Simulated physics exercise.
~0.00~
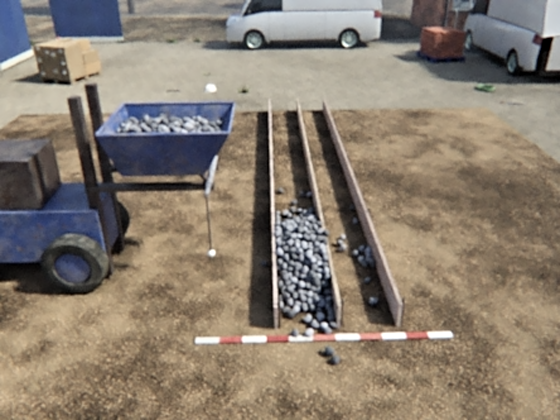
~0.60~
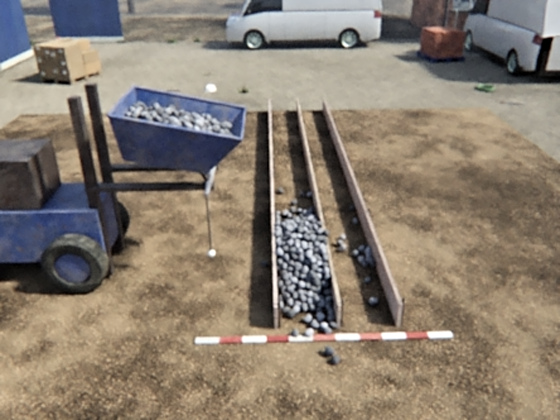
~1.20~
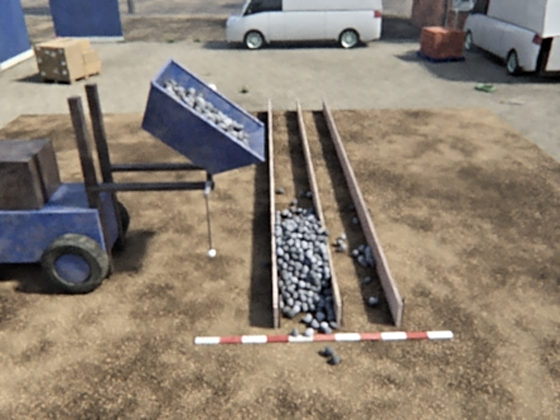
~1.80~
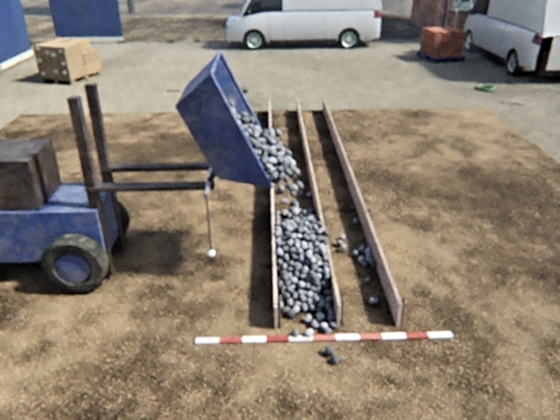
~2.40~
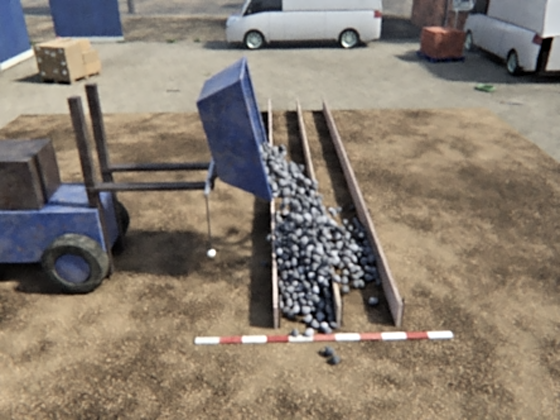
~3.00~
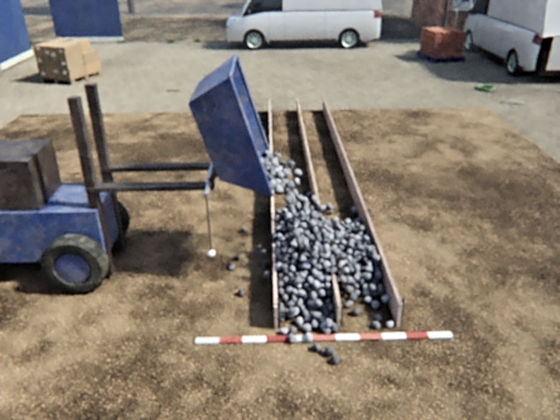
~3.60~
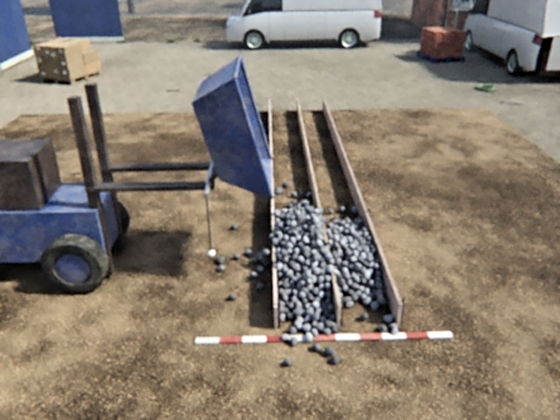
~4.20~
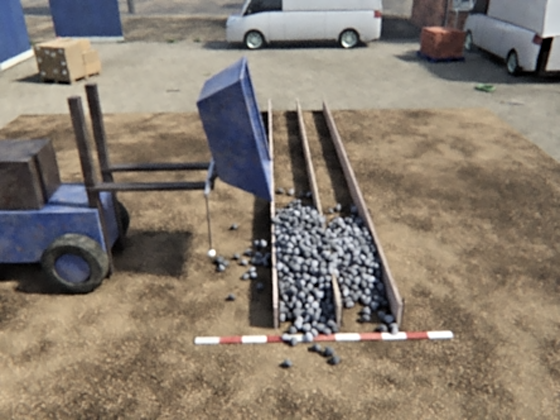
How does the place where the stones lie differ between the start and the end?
At the start, many of the stones are up in the skip at the left, with others piled mostly in the left bay. At the end, the skip is empty and the stones lie lower and farther right, heaped across both bays, with a few on the dirt beside them.
